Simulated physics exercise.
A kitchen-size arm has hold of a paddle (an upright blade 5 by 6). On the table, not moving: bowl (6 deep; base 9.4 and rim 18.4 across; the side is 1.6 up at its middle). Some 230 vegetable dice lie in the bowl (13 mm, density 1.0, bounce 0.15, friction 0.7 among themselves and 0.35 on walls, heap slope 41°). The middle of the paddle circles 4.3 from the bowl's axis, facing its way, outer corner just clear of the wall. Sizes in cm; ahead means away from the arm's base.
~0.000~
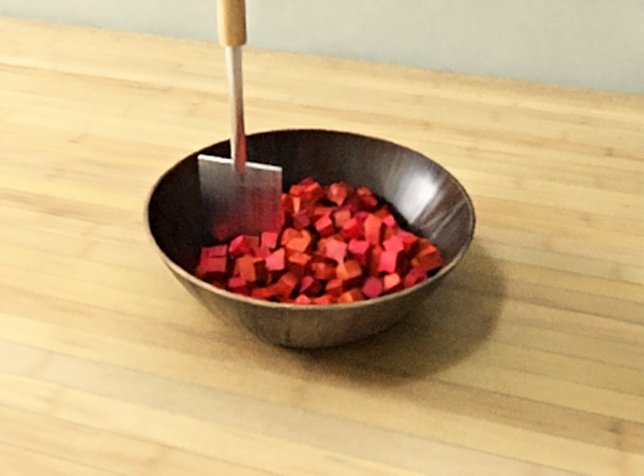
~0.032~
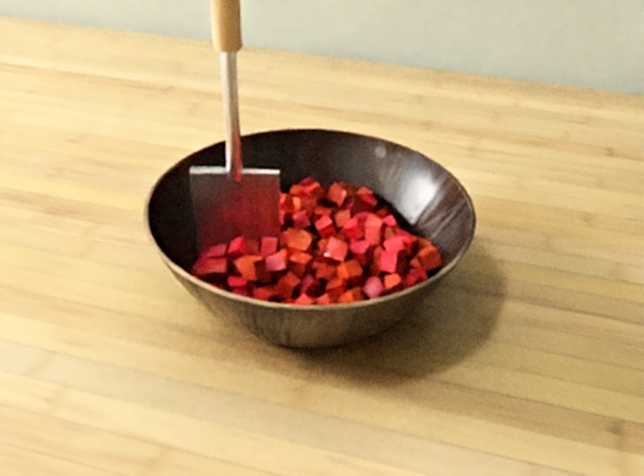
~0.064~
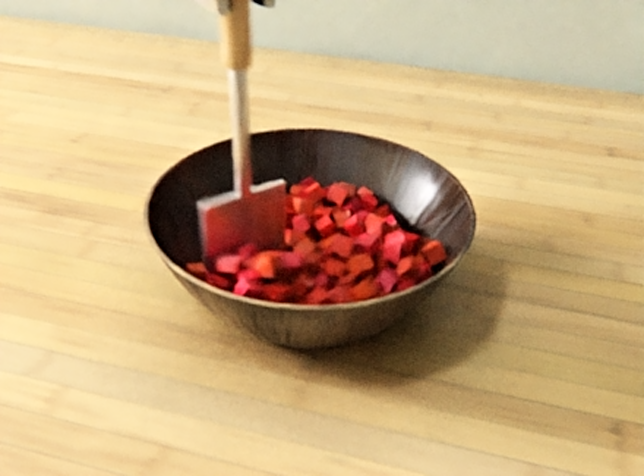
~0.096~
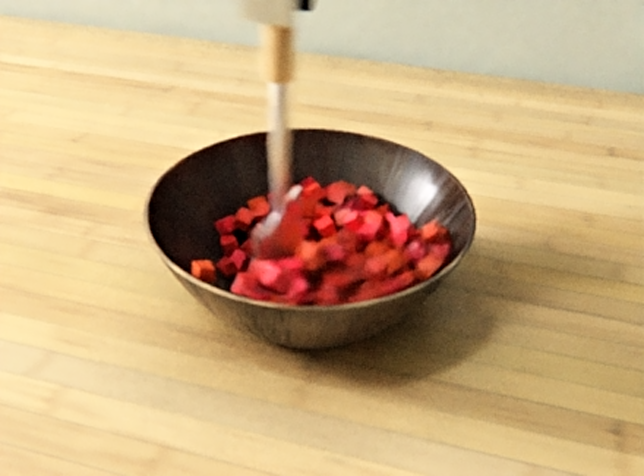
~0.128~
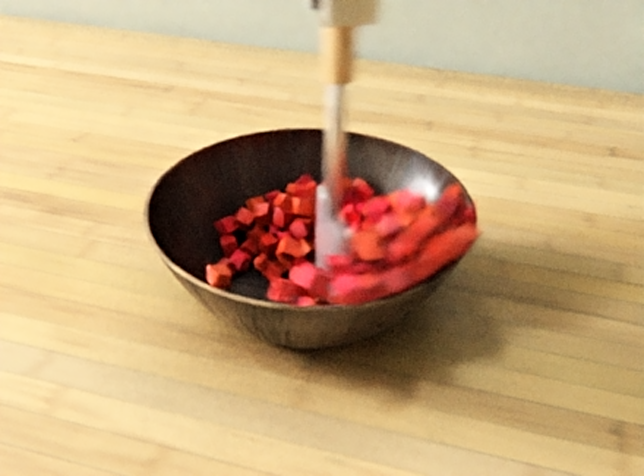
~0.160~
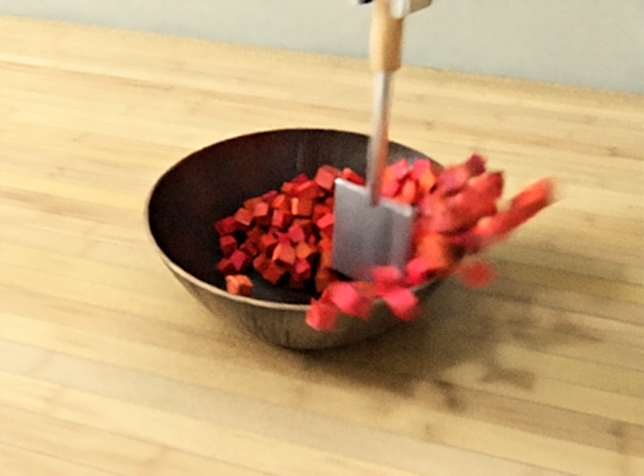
In the video, a robotic arm sweeps an upright metal paddle along the near side of a dark bowl of red and orange cubes toward the right, pushing many of them up and over the rim into the air.
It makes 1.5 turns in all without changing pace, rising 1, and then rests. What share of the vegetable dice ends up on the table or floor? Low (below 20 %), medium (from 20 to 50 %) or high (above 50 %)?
A high share, above 50 %, ends on the table or floor.
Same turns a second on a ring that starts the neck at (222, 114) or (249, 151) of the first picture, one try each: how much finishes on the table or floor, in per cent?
Some 40 and 55 per cent.
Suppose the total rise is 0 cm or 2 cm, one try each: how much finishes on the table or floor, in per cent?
About 70 and 55 per cent.
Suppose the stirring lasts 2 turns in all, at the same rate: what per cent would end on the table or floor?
Then about 70 per cent.
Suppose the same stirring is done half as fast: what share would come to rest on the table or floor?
It would be near 30 per cent.
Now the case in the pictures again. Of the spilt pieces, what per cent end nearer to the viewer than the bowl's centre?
Some 40 per cent.
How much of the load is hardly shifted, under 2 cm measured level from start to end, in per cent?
Roughly 5 per cent.
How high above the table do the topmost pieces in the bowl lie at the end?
About 4.0 cm.
After 0.29 s, 301° round, highest piece 12 above the table; 153 in the bowl, 16 on the table or floor, 59 in flight or on the tool.
After 0.42 s, 85° round, highest piece 9 above the table; 110 in the bowl, 81 on the table or floor, 37 in flight or on the tool.
After 0.68 s, 180° round, highest piece 4 above the table; 143 on the table or floor, 85 in the bowl.
After 1.38 s, 180° round, highest piece 4 above the table; 143 on the table or floor, 85 in the bowl.
At rest, 143 on the table or floor, 85 in the bowl. That is 63 % on the table or floor.
